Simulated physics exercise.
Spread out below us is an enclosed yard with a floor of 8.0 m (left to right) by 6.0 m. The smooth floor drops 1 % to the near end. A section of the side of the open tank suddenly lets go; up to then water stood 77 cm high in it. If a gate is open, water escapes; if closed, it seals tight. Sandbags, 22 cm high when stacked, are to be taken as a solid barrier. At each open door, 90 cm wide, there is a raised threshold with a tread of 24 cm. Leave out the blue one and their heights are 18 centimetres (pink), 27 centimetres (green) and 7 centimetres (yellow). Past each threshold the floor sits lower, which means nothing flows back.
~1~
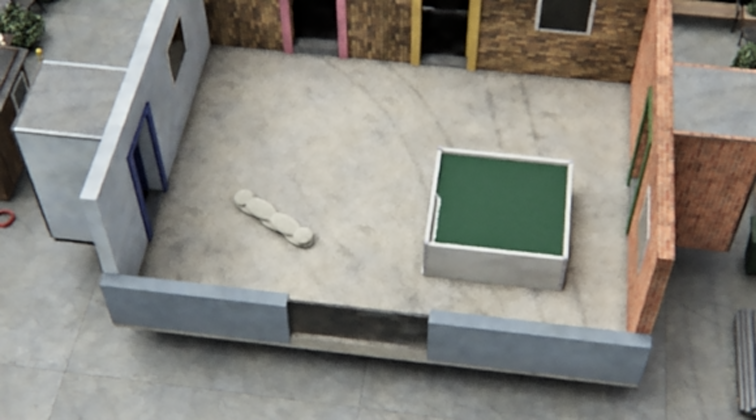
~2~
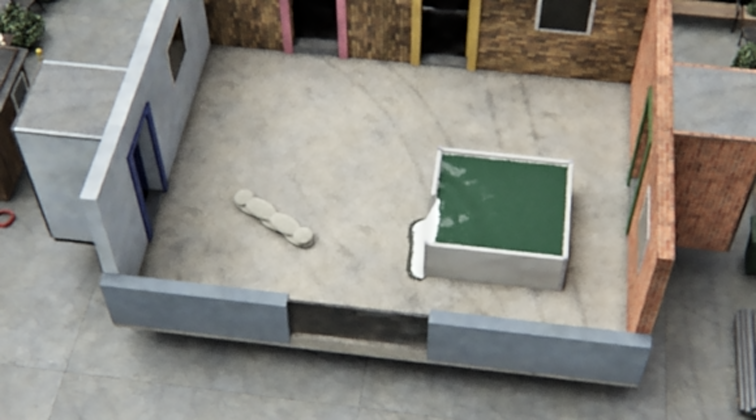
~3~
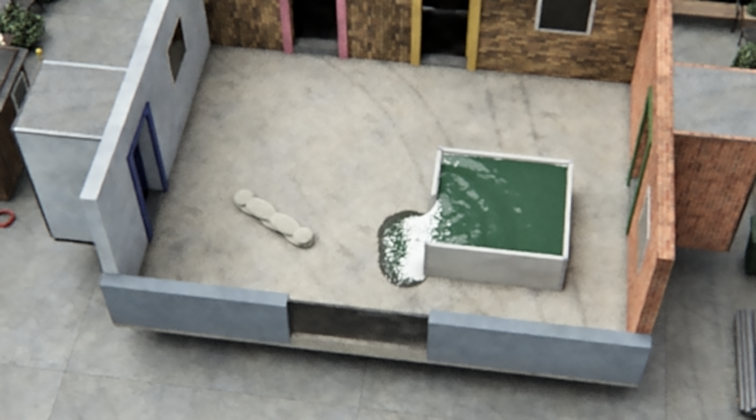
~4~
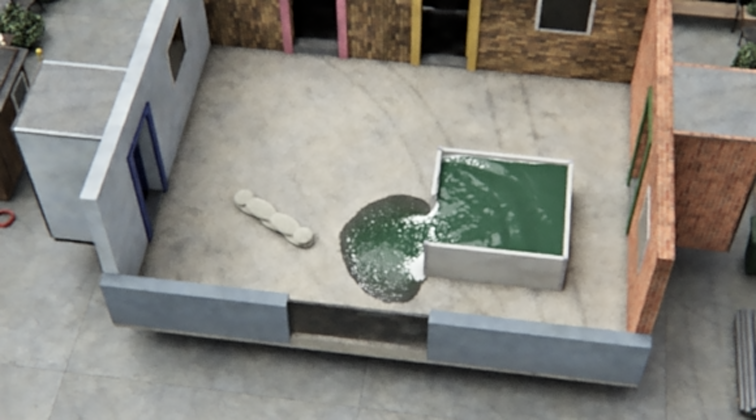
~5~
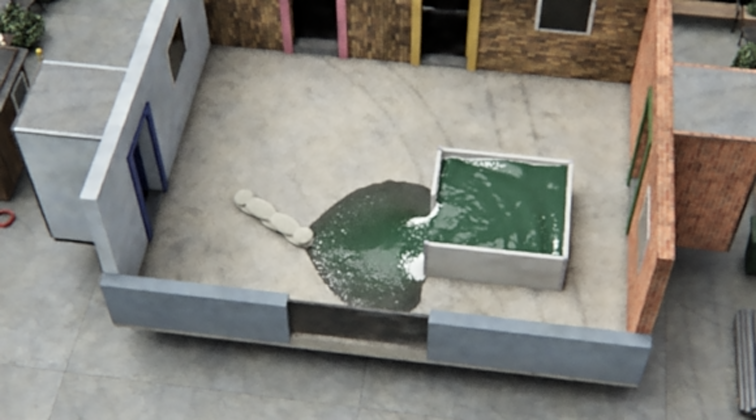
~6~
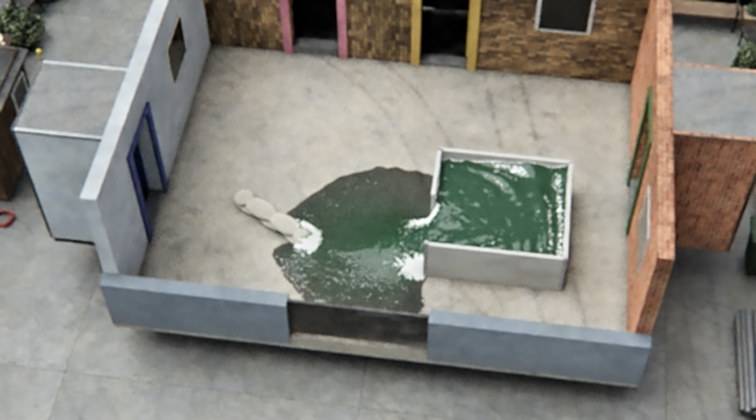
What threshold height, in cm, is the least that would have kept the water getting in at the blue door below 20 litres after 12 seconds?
The least height is about 11.5 cm.
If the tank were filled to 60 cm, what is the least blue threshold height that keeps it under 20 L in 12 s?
The step needs to be some 8.5 cm.
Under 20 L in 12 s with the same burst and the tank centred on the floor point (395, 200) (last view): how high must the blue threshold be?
At least roughly 13.0 cm high.
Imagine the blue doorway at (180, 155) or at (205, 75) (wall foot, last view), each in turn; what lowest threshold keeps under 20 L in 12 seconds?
14.5 and 17 cm.
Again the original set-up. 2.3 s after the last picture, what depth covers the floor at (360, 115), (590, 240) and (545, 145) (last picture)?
First spot about 0 cm, second about 0 cm, third about 0 cm.
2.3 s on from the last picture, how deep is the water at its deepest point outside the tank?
I'd estimate roughly 40 cm.
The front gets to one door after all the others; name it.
The green one.
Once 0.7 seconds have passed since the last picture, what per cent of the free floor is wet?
Roughly 30 percent of the floor.
Then, 0.7 s after the last picture water covers 30 % of the floor, deepest (40 cm) near (417, 254); it has not reached the blue door.
Then, 2.3 s after the last picture water covers 45 % of the floor, deepest (40 cm) near (130, 305); 11 cm at the blue door, 5 litres in over its 8 cm threshold.
Then, 11.3 s after the last picture water covers 95 % of the floor, deepest (14 cm) near (622, 361); 9 cm at the blue door, 77 litres in over its 8 cm threshold.
At the blue door as built, the water peaked near 14 cm, 1.9 s after the last picture.
With a threshold of 9.5 cm, 44 litres would have come in within the 12 s; with 13 cm, 9 litres. So under 20 litres takes about 11.5 cm.
